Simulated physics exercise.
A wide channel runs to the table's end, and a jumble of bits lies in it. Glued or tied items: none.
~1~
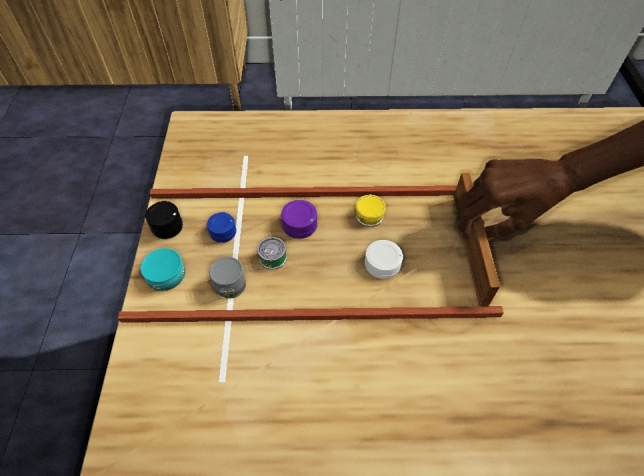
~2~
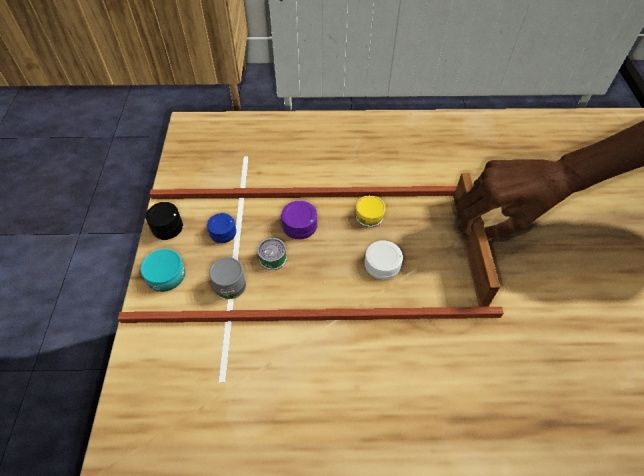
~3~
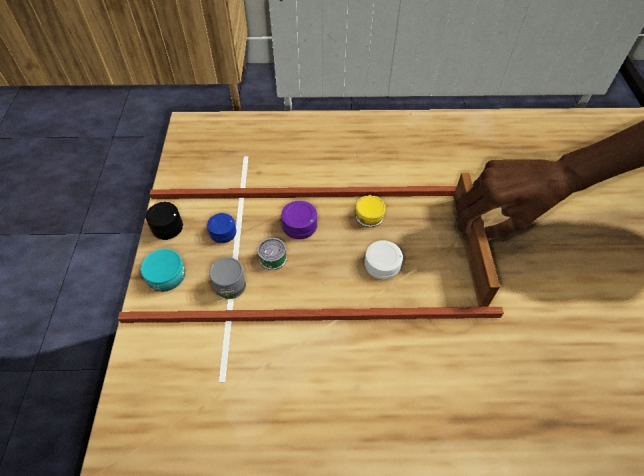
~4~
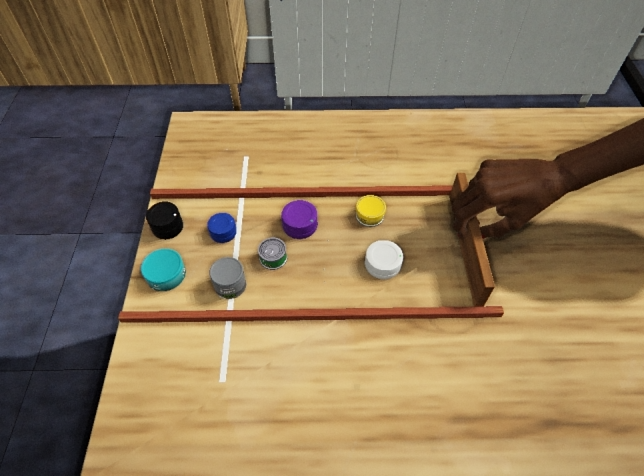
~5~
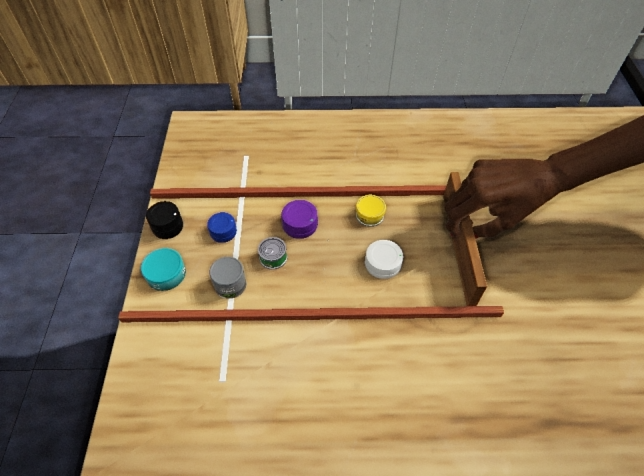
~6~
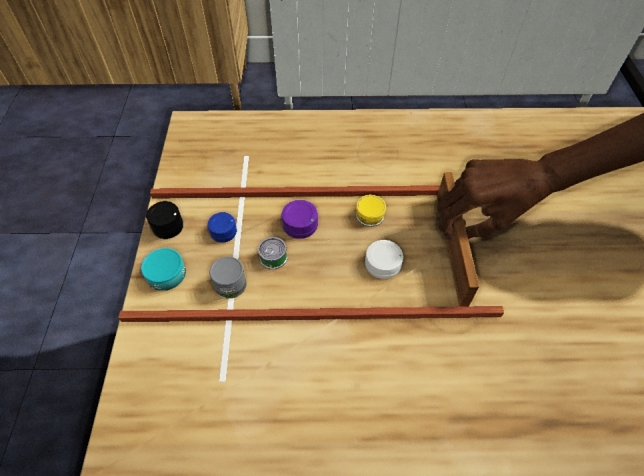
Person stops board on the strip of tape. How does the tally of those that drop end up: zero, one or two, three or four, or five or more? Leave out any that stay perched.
In the end all of them are still on the table.
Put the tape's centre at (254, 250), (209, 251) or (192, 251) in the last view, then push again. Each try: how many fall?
Per try in turn: 0, 1, 1.
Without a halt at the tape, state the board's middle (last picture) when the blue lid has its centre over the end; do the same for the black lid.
The middle is at (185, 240) when it's the blue lid, and at (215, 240) when it's the black lid.
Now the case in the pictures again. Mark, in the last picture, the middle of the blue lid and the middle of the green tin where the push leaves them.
Blue lid at about (189, 226), green tin at about (191, 248).
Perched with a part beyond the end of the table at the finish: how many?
The total here is 0.
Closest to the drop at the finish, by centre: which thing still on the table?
It is the black lid.
Early on, none off yet; black lid at rest near (165, 220); turquoise tub at rest near (164, 270); blue lid at rest near (222, 227).
Finally, the number that fall off is zero.
